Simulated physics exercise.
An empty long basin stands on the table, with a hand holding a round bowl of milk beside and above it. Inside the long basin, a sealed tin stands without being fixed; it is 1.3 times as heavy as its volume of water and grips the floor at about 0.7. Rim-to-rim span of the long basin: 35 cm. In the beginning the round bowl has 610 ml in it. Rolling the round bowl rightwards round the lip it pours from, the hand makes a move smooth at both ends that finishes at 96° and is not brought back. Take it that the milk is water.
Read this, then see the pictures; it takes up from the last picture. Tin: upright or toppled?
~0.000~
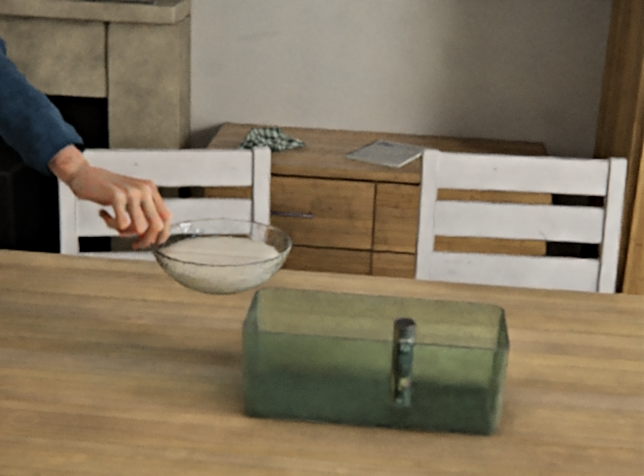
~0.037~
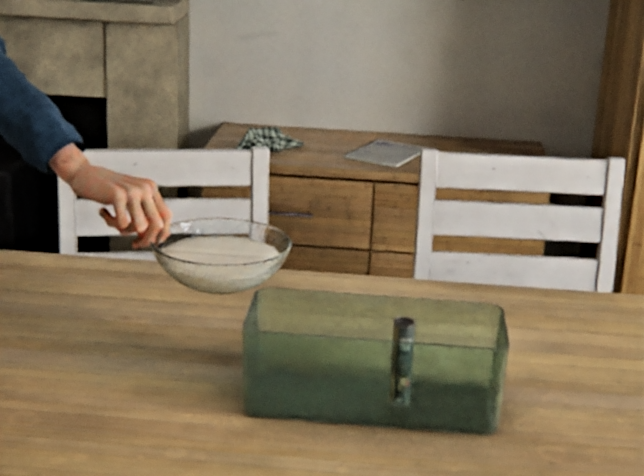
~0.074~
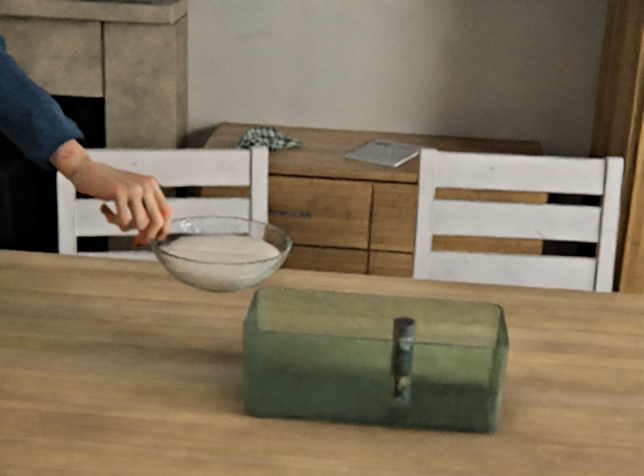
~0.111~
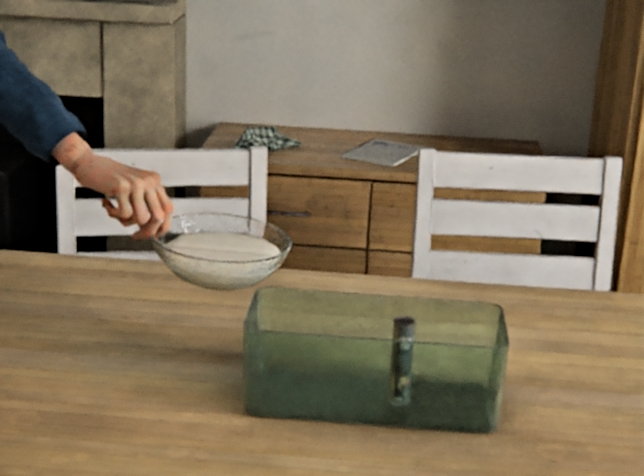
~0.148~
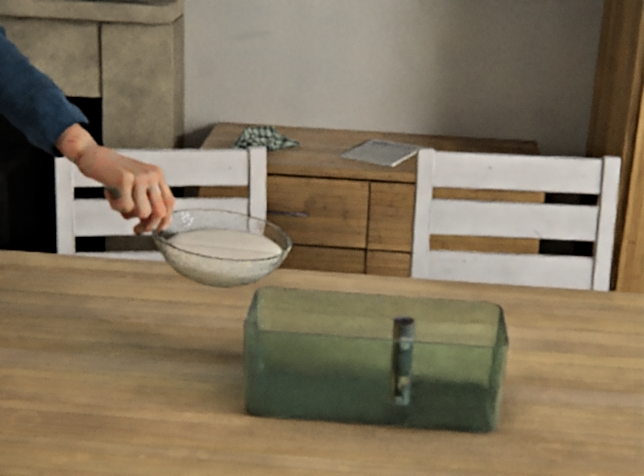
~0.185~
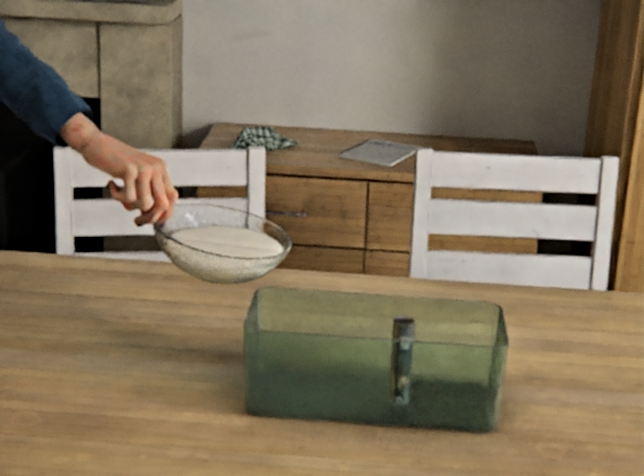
You'll see it resist.
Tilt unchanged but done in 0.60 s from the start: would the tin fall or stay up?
The tin tumbles.
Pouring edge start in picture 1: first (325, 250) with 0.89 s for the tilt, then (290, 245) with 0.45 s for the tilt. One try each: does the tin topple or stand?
Trial 1 - tin tips; trial 2 - tin tips.
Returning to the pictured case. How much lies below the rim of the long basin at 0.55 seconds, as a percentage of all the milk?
About 8 per cent.
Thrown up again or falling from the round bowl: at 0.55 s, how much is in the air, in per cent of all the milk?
Estimate: Some 50 % of the total.
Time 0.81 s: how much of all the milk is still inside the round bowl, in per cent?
I'd estimate some 0 per cent.
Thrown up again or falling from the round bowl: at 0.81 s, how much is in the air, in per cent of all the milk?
6 per cent or so.
After 0.55 s the tilt is 65° and 42 per cent is still to pour; the tin stands where it began.
After 0.81 s the tilt is 94° and 0 per cent is still to pour; the tin stands where it began.
After 1.09 s the tilt is 96° and 0 per cent is still to pour; the tin stands where it began.
After 1.39 s the tilt is 96° and 0 per cent is still to pour; the tin stands where it began.
In the end the tin stands where it began.
